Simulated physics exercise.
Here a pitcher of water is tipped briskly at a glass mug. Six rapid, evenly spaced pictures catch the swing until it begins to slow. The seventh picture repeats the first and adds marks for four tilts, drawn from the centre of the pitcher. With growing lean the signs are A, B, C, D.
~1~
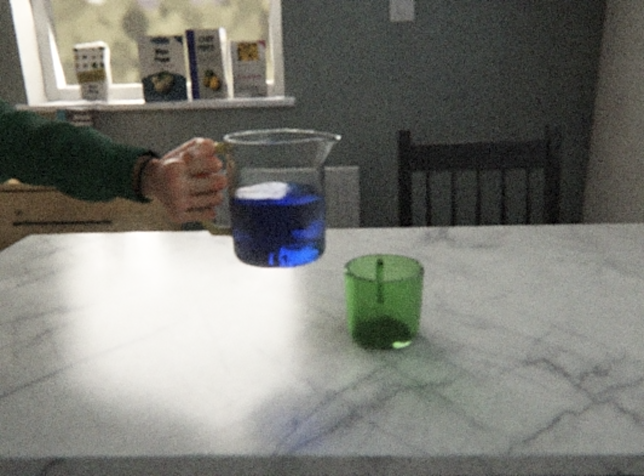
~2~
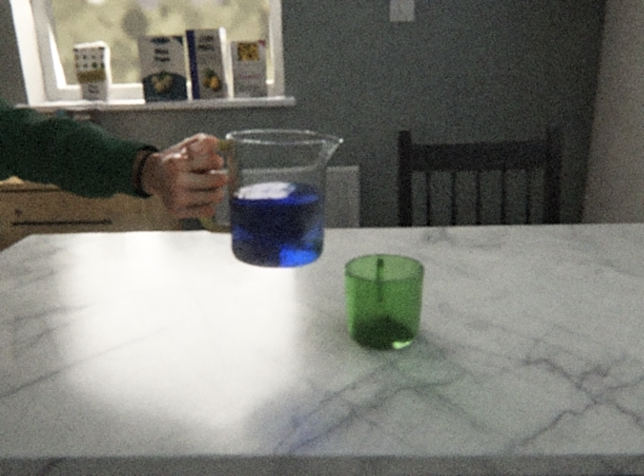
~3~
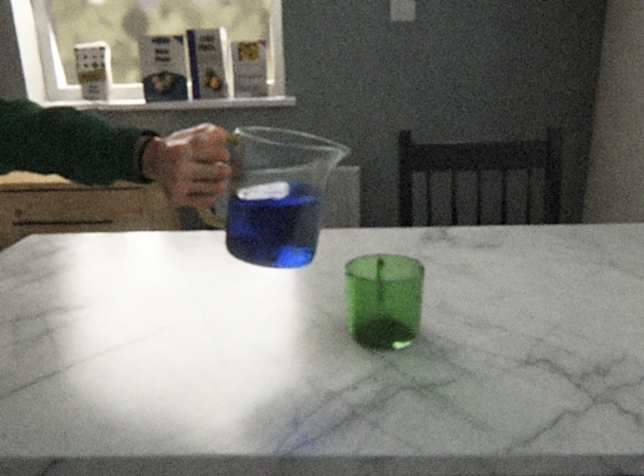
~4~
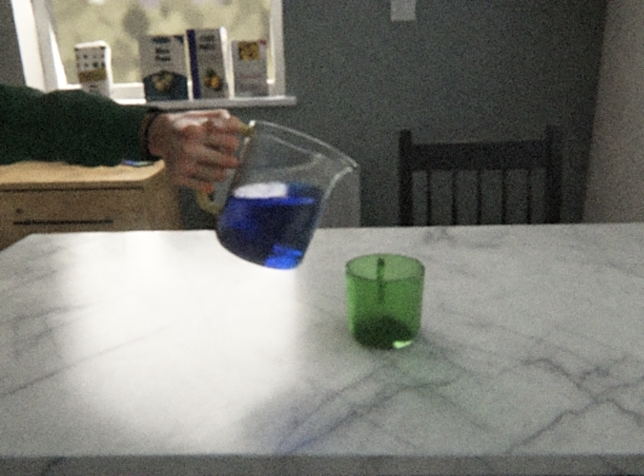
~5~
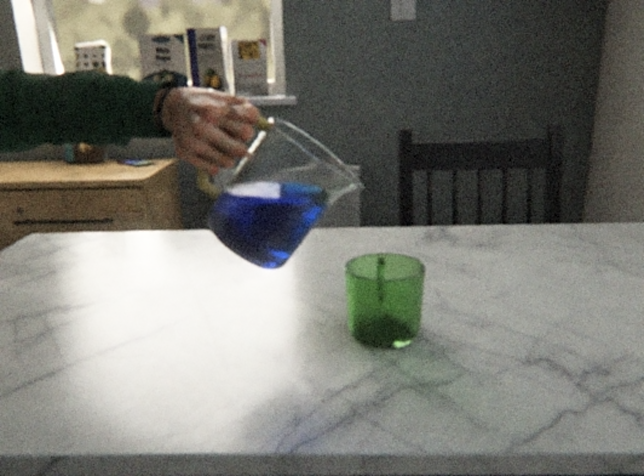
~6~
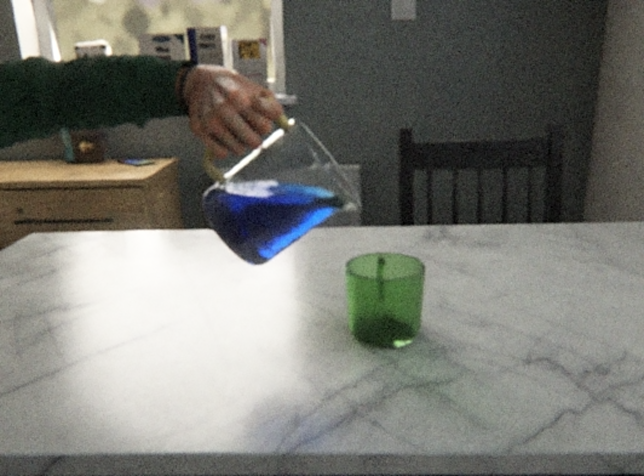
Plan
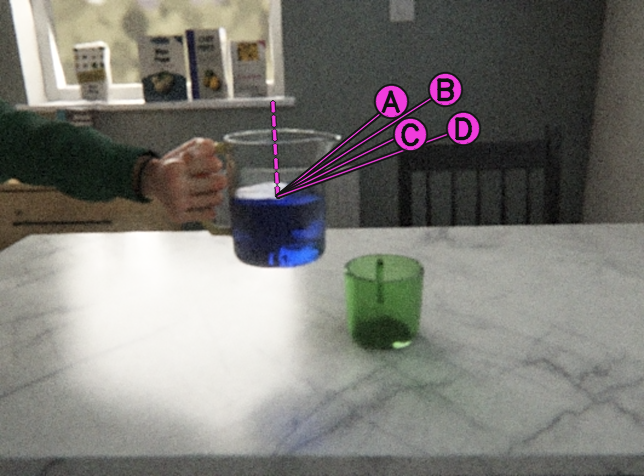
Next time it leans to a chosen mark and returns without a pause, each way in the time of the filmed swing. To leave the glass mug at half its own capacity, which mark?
Take D.
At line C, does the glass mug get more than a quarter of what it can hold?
Yes, it does.
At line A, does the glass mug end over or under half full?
Under.
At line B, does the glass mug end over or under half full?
Under half.
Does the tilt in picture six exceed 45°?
Yes.
On the marked copy, A at (379, 114); B at (431, 98); C at (394, 138); D at (447, 134).
With A, the glass mug ends with about 8 % of what it can hold.
With B, the glass mug ends with about 19 % of what it can hold.
With C, the glass mug ends with about 34 % of what it can hold.
With D, the glass mug ends with about 51 % of what it can hold.
